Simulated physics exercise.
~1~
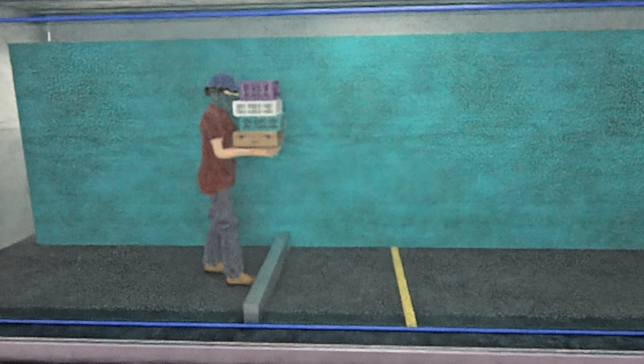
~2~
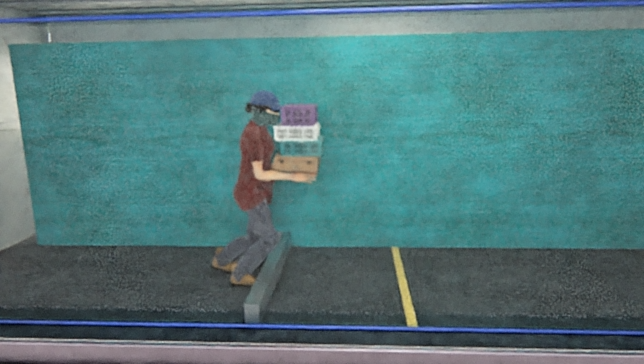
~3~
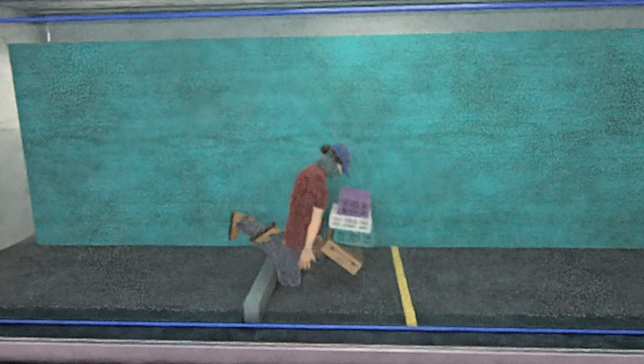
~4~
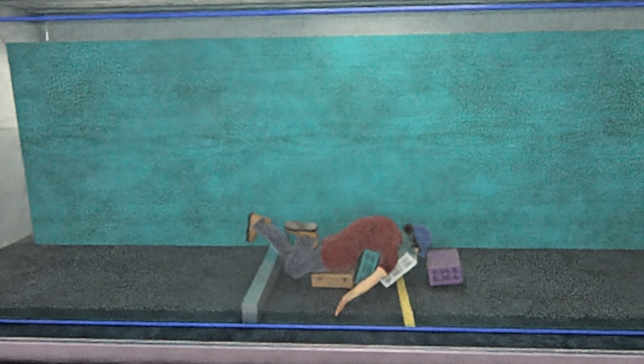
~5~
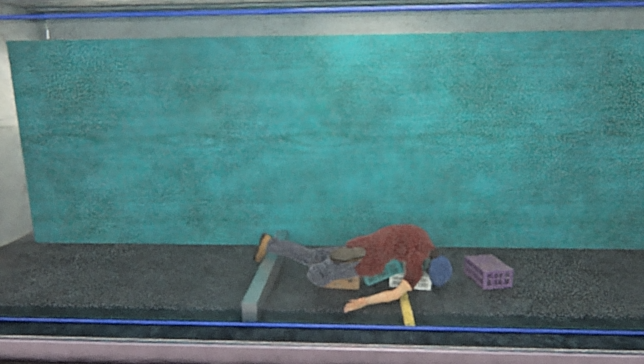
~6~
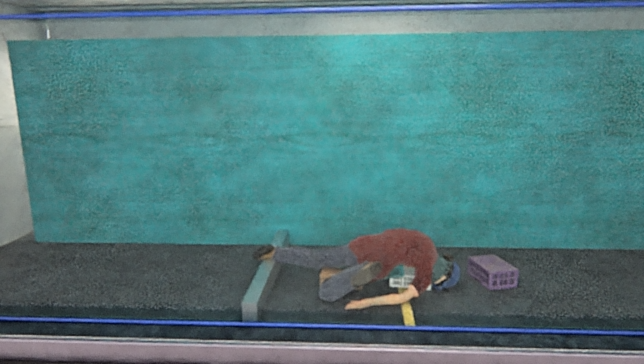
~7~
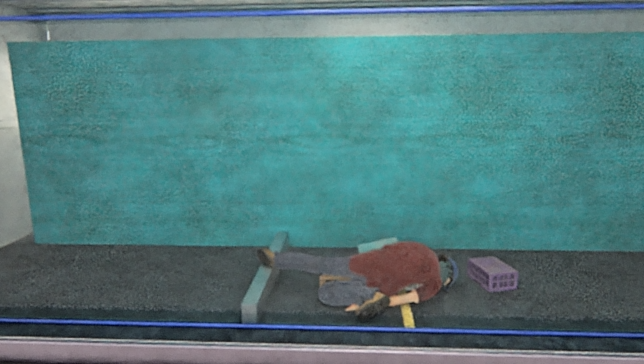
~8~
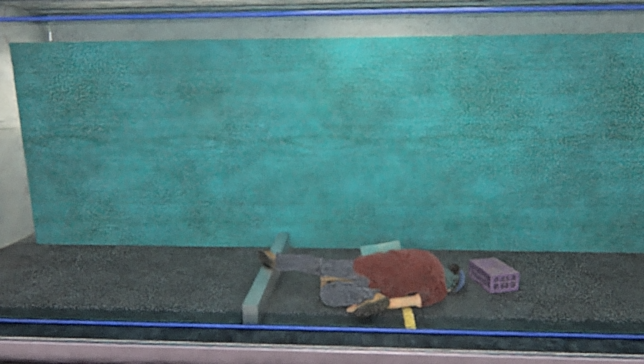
A dark floor runs before a teal wall, seen from the side by a slightly swaying camera, with a low grey rail at centre-left and a yellow line to its right. A person in a blue cap, dark red shirt and grey trousers stands left of the rail, holding stacked purple, white and teal crates above a brown toolbox. The person moves right, trips over the rail and pitches forward as the load drops. The person lands face down across the line, then settles, legs trailing to the rail. The purple crate rests beyond the line, the teal crate short of it.
